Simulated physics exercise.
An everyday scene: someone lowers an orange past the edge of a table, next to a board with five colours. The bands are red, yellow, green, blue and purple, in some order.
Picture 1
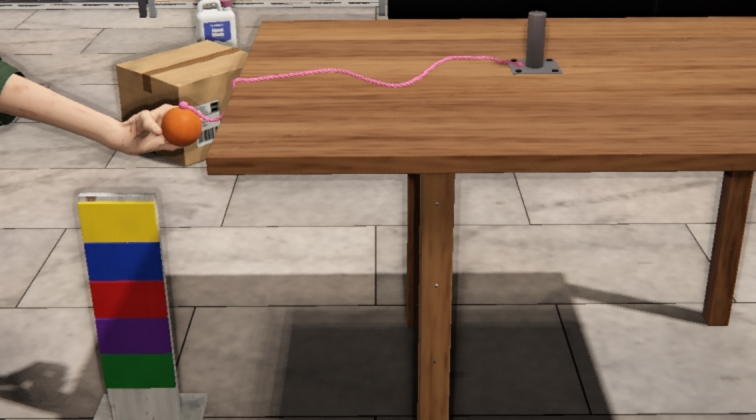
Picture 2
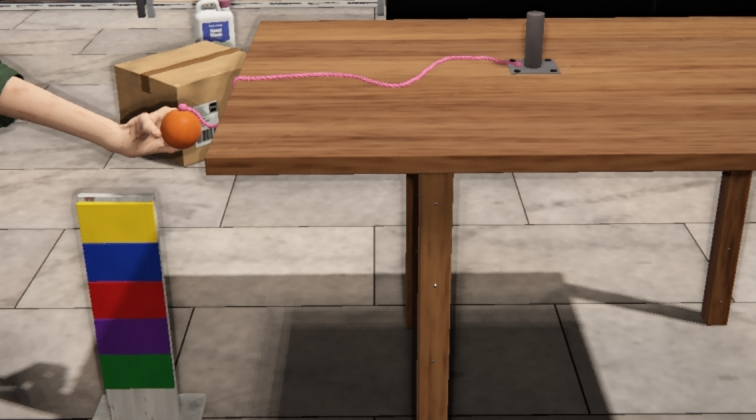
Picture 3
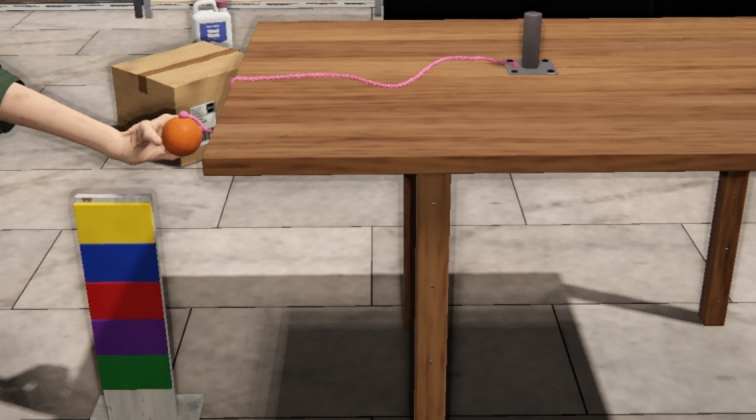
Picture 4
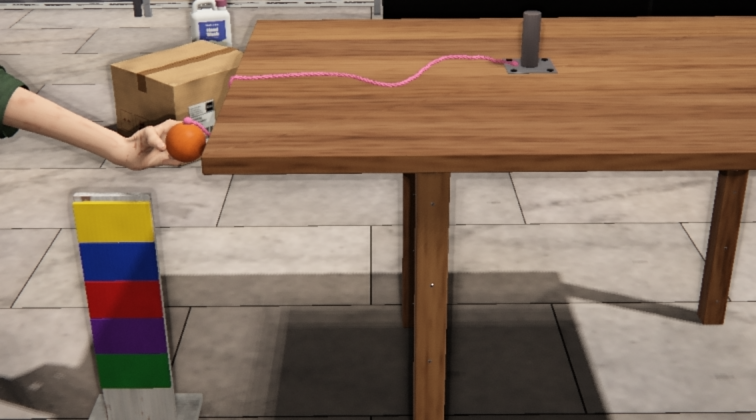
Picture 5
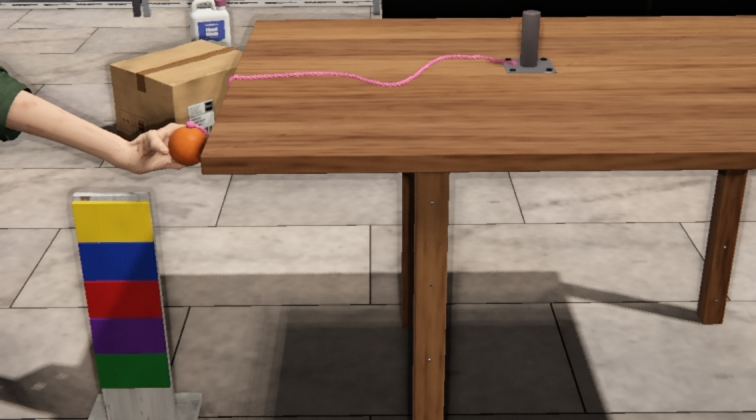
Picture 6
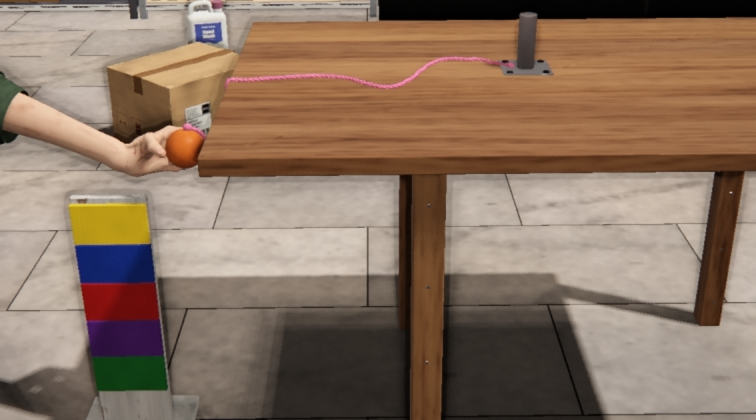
An orange on a pink string, held by a hand, lowers slightly beside the wooden table.
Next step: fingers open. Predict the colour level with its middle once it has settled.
I would say blue.
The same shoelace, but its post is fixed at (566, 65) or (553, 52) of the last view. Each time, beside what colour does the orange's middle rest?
One after the other, yellow; yellow.
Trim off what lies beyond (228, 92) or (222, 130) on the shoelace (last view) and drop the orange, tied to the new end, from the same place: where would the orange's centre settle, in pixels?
The pixels are close to (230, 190) and (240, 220), one per try.
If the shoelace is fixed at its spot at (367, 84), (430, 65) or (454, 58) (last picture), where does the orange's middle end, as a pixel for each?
(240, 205), (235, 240) and (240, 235).
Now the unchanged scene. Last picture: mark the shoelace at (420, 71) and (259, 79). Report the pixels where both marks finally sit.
You'll find the first mark at (387, 76) and the second mark at (228, 133).
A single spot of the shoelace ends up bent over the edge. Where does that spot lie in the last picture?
(301, 77), give or take.
Soon after, orange near (252, 249); level with blue.
After that, orange near (226, 264); level with blue.
In the end, orange near (235, 265); level with blue. At blue.
